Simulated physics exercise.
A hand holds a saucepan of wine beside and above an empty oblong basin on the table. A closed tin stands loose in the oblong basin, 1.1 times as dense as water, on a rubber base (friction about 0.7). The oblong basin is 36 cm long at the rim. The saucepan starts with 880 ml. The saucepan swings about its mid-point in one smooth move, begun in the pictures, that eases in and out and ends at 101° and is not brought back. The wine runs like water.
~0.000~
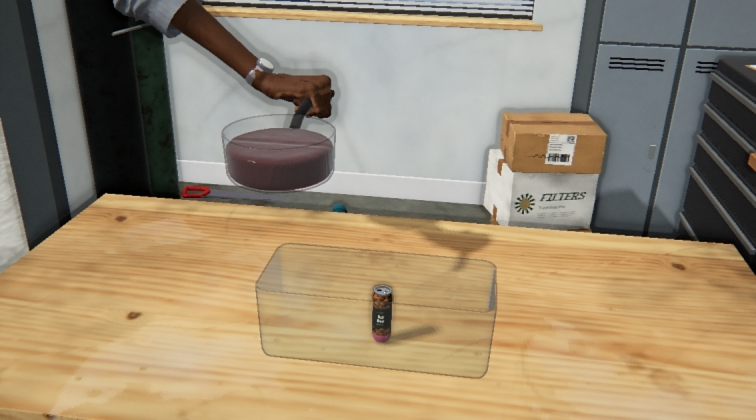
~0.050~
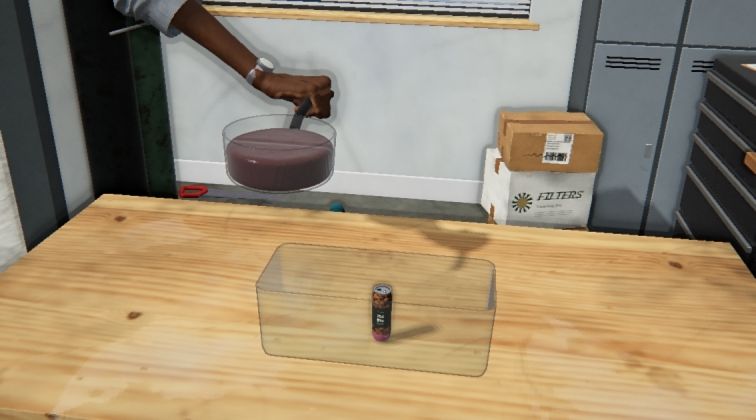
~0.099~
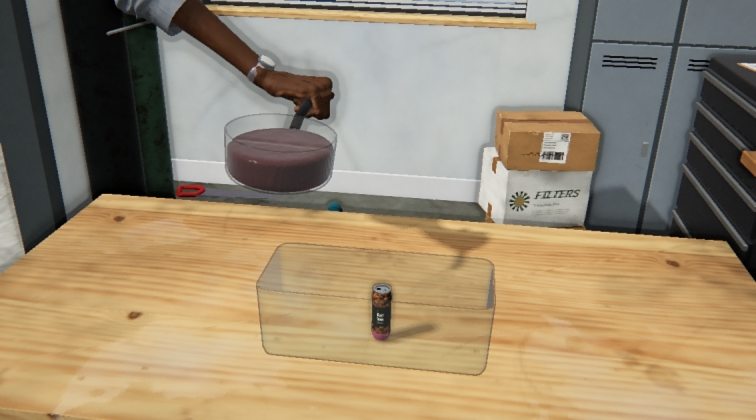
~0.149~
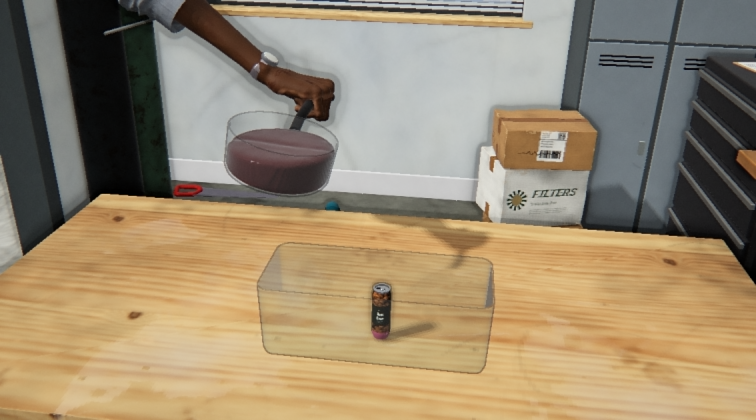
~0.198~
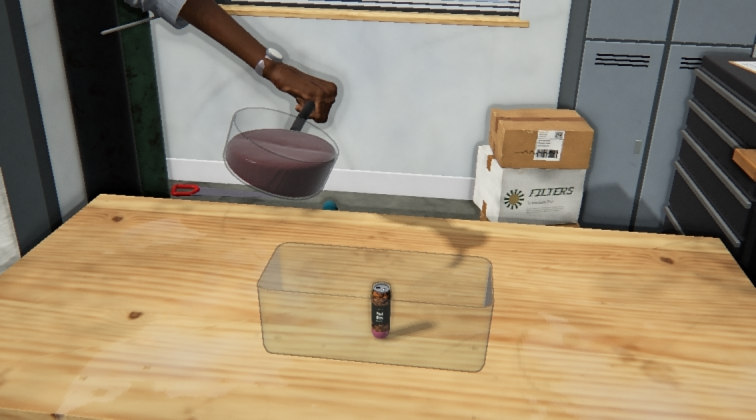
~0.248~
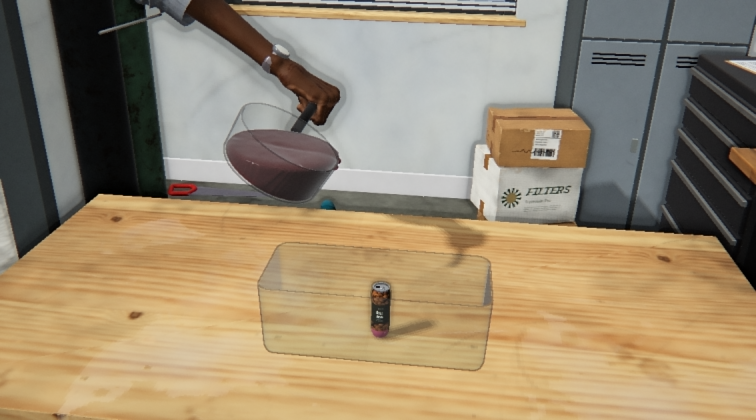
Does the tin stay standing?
It topples.
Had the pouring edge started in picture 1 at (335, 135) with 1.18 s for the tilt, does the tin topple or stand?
Then it keeps standing.
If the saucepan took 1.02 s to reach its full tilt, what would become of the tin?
Then it stays up.
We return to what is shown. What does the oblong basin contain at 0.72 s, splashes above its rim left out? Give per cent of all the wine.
Some 86 per cent.
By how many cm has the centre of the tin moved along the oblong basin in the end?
Some 7.5 cm.
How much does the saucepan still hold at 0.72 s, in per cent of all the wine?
About 6 per cent.
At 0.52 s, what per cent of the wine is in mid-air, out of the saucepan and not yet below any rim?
Near 58 in a hundred.
After 0.52 s the tilt is 90° and 23 per cent is still to pour; the tin stands where it began.
After 0.72 s the tilt is 101° and 6 per cent is still to pour; the tin stands 2 cm from where it began.
After 0.93 s the tilt is 101° and 1 per cent is still to pour; the tin lies on its side.
After 1.16 s the tilt is 101° and 0 per cent is still to pour; the tin lies on its side.
In the end the tin lies on its side.
